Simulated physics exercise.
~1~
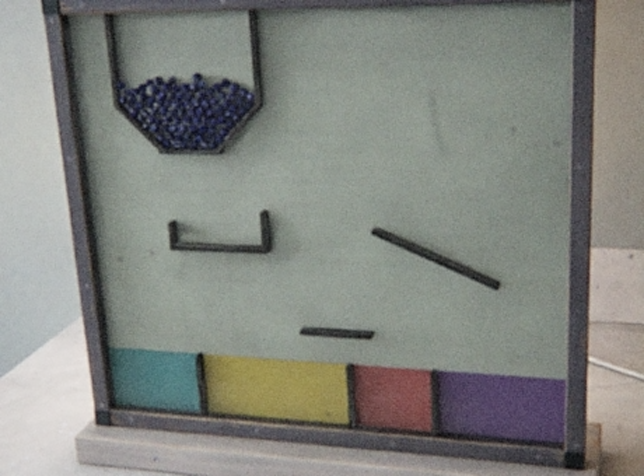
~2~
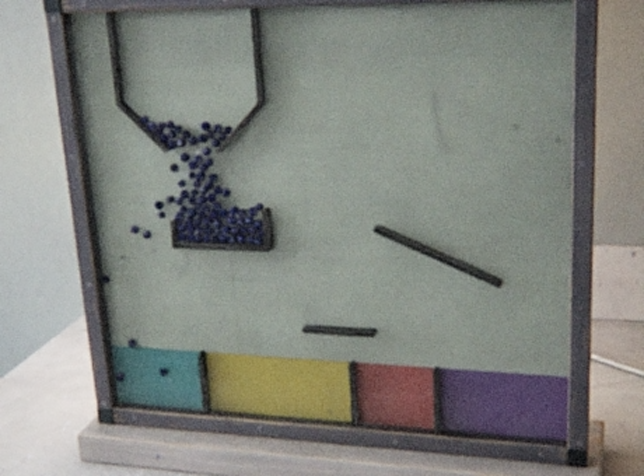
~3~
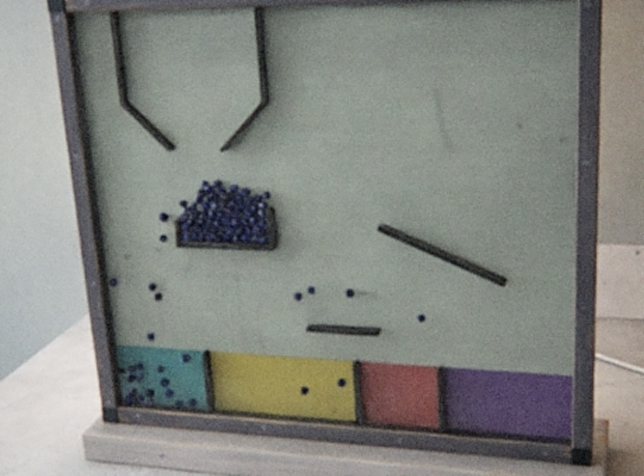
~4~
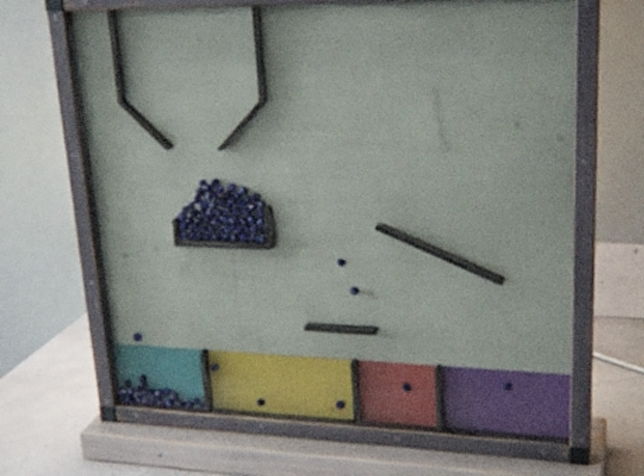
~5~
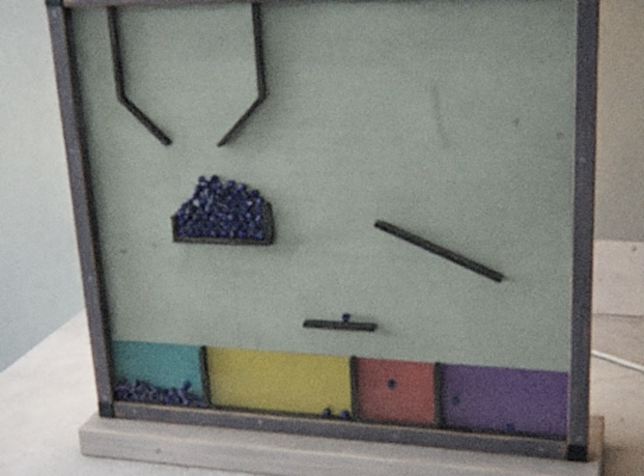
The clip shows dark blue beads pouring from a hopper into a tray below, heaping up as some spill over into the turquoise bin and a few scatter rightward, ending with most piled on the tray and a stray bead on the small lower ledge.
